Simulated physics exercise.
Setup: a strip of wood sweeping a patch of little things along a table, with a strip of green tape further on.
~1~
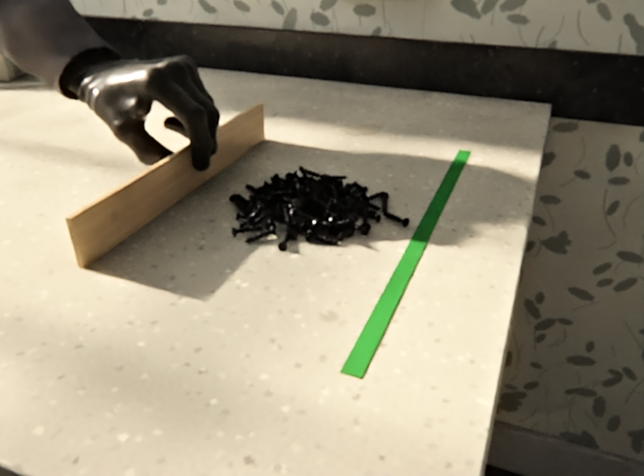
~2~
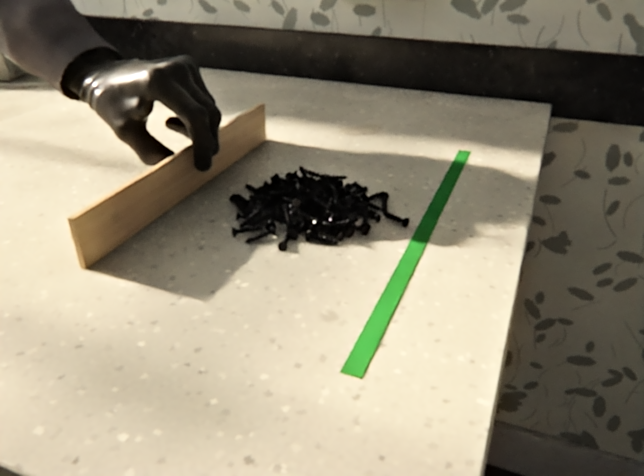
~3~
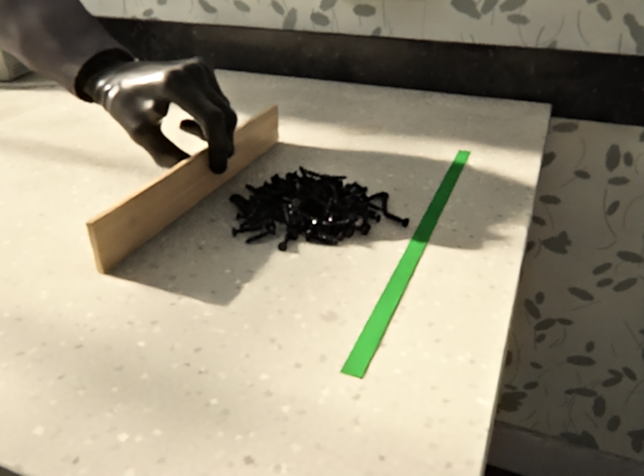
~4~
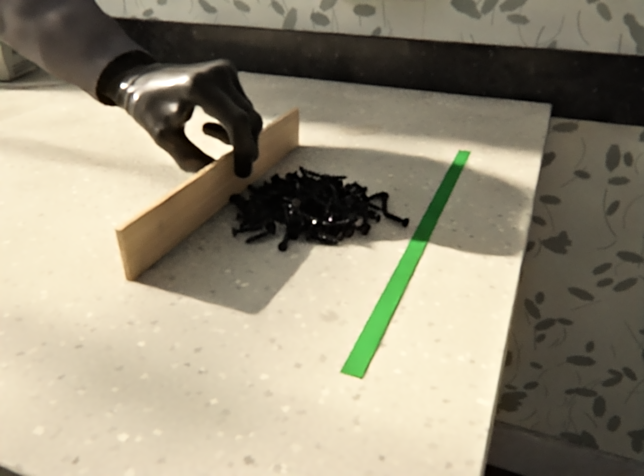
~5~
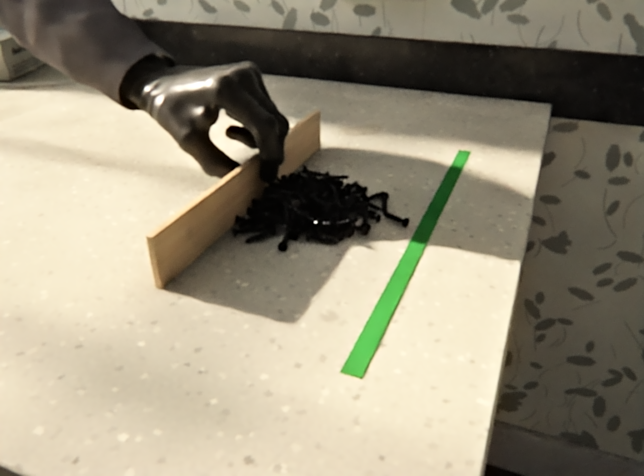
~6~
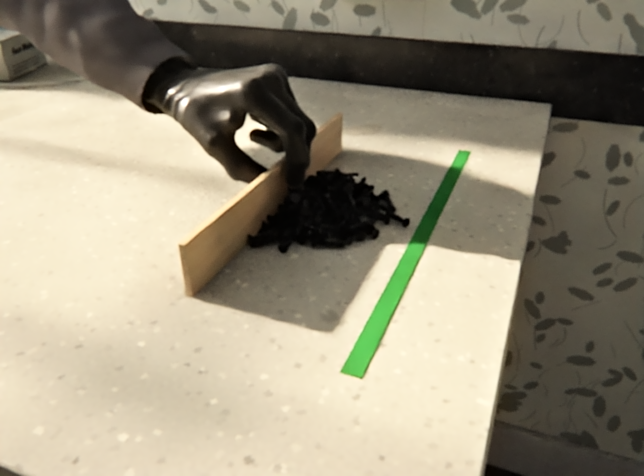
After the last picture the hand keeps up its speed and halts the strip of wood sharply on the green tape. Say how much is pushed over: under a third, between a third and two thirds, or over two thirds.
I reckon it loses beneath a third of the pile.
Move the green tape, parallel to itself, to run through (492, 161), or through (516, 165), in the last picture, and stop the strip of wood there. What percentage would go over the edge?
It would be around 50 per cent the first time and around 100 per cent the second.
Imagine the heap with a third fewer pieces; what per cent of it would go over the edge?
10 % or thereabouts.
Just after the last frame, strip of wood still moving, near (360, 175); heap all on the table, its front near (459, 228).
A moment on, strip of wood stopped at the green tape; heap just a few over the edge.
Further on, strip of wood stopped at the green tape; heap about a tenth over the edge.
When it is over, strip of wood stopped at the green tape; heap about a tenth over the edge.
